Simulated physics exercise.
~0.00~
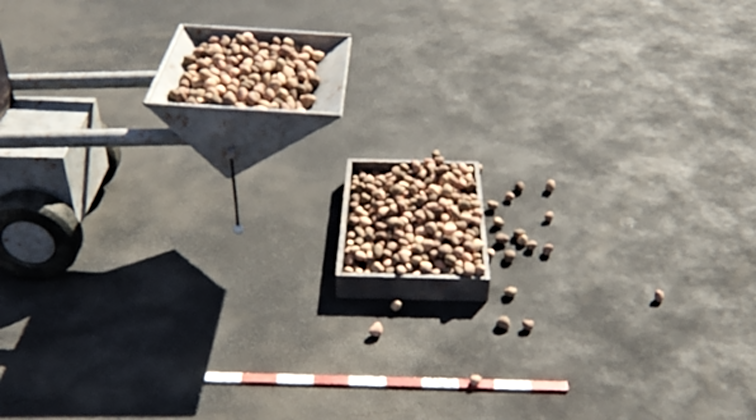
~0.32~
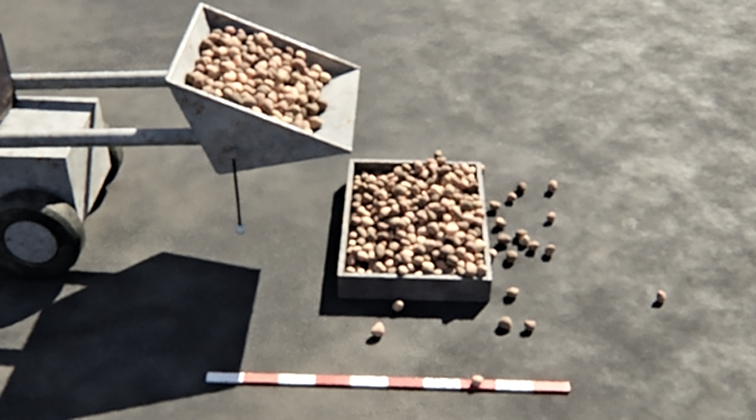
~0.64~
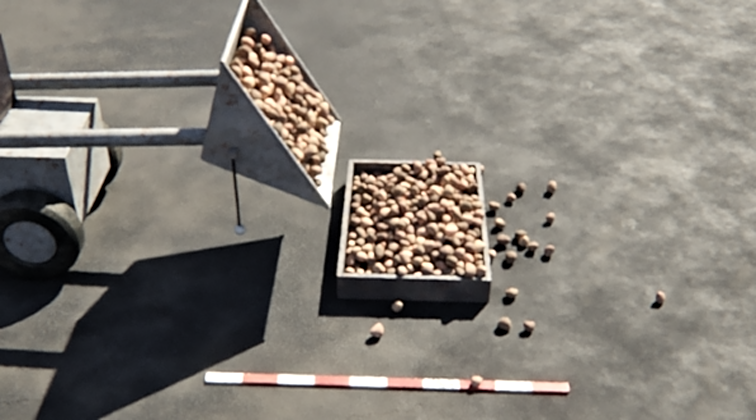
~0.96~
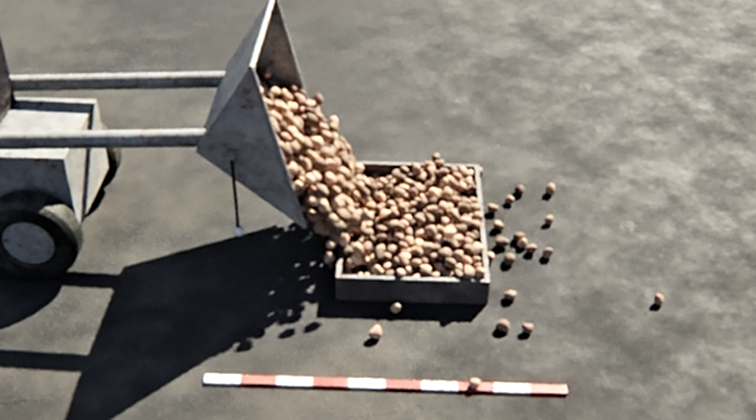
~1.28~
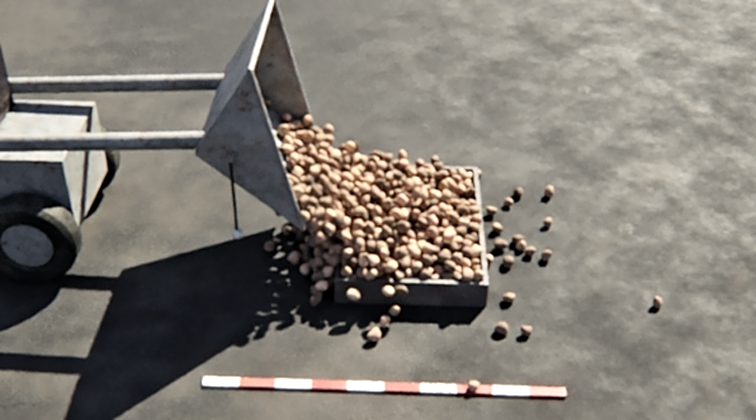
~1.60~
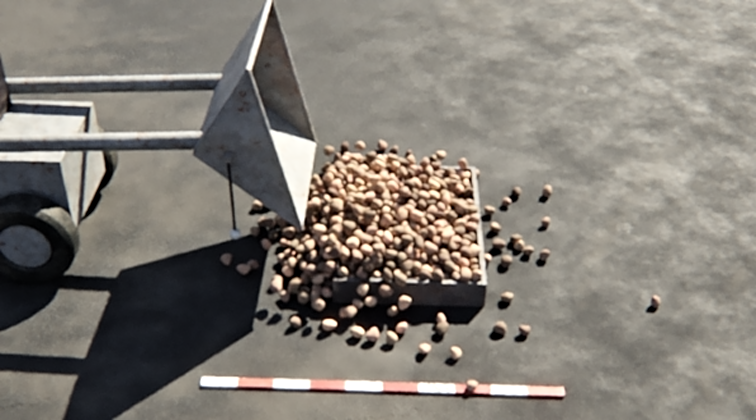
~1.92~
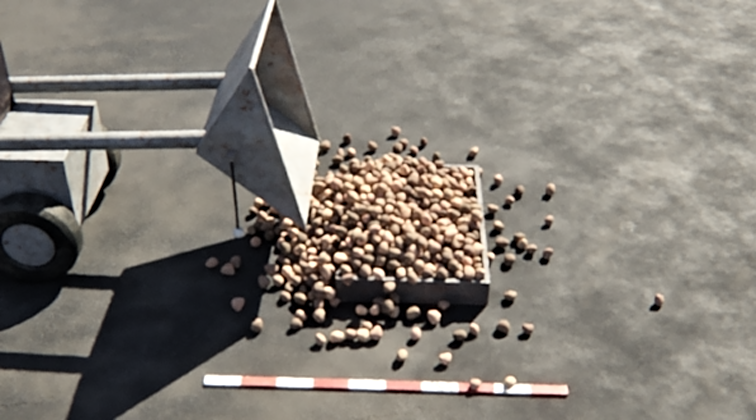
A loader tips its bucket of round stones onto a full bin, and many spill around it.
